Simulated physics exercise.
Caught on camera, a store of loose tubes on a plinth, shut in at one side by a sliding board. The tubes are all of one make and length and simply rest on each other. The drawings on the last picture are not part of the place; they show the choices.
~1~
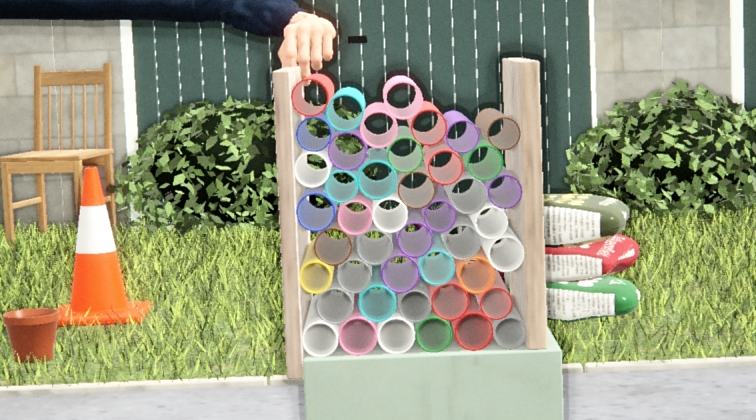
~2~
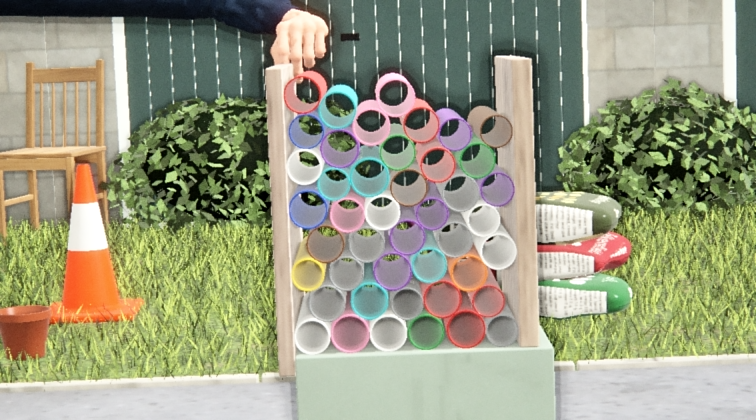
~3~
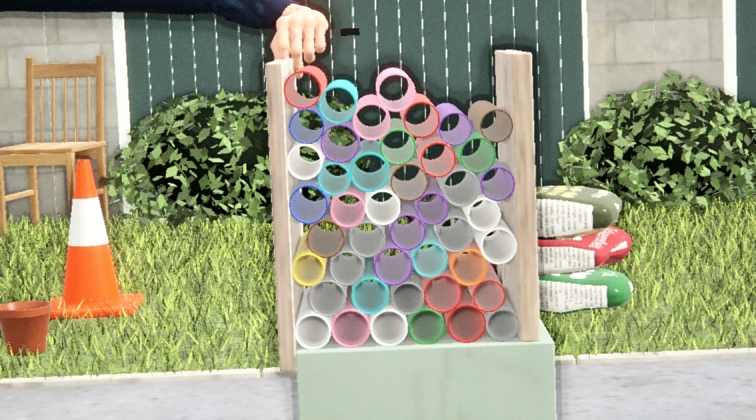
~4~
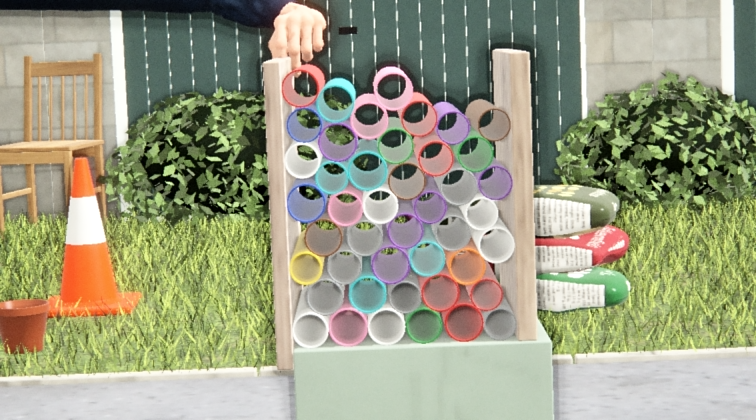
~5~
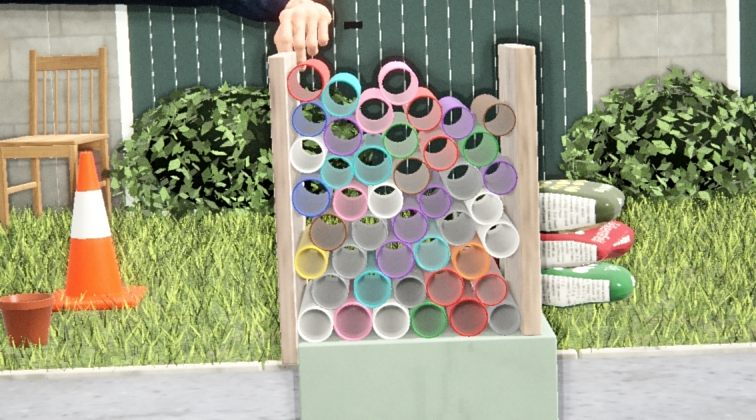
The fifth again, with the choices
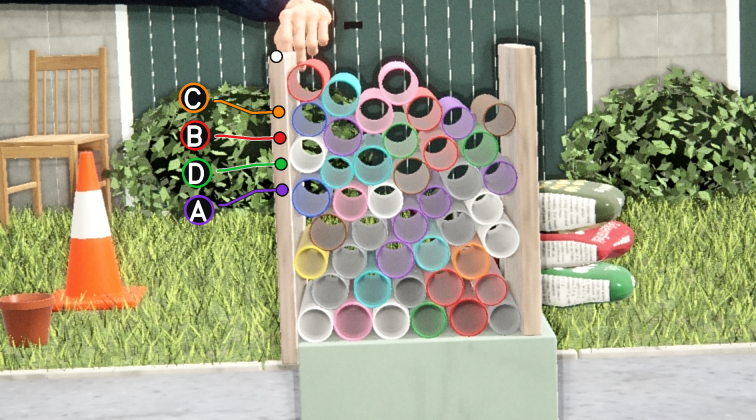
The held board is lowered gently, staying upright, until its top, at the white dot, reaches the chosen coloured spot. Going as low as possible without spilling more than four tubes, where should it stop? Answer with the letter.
Lower it to D and no more.
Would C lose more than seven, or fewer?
At C, fewer than seven.
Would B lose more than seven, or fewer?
At B, fewer than seven.
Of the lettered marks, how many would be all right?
Three of them.
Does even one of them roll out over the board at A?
Yes.
On the marked copy, A at (282, 190); B at (280, 138); C at (278, 112); D at (281, 164); the white dot at (276, 57).
With D. Early on, top of the board (287, 106).
Further on, top of the board (290, 162).
At the end, top of the board (290, 163), one out over the board.
As for the rest, A more than four out over the board; B one out over the board; C none out over the board.
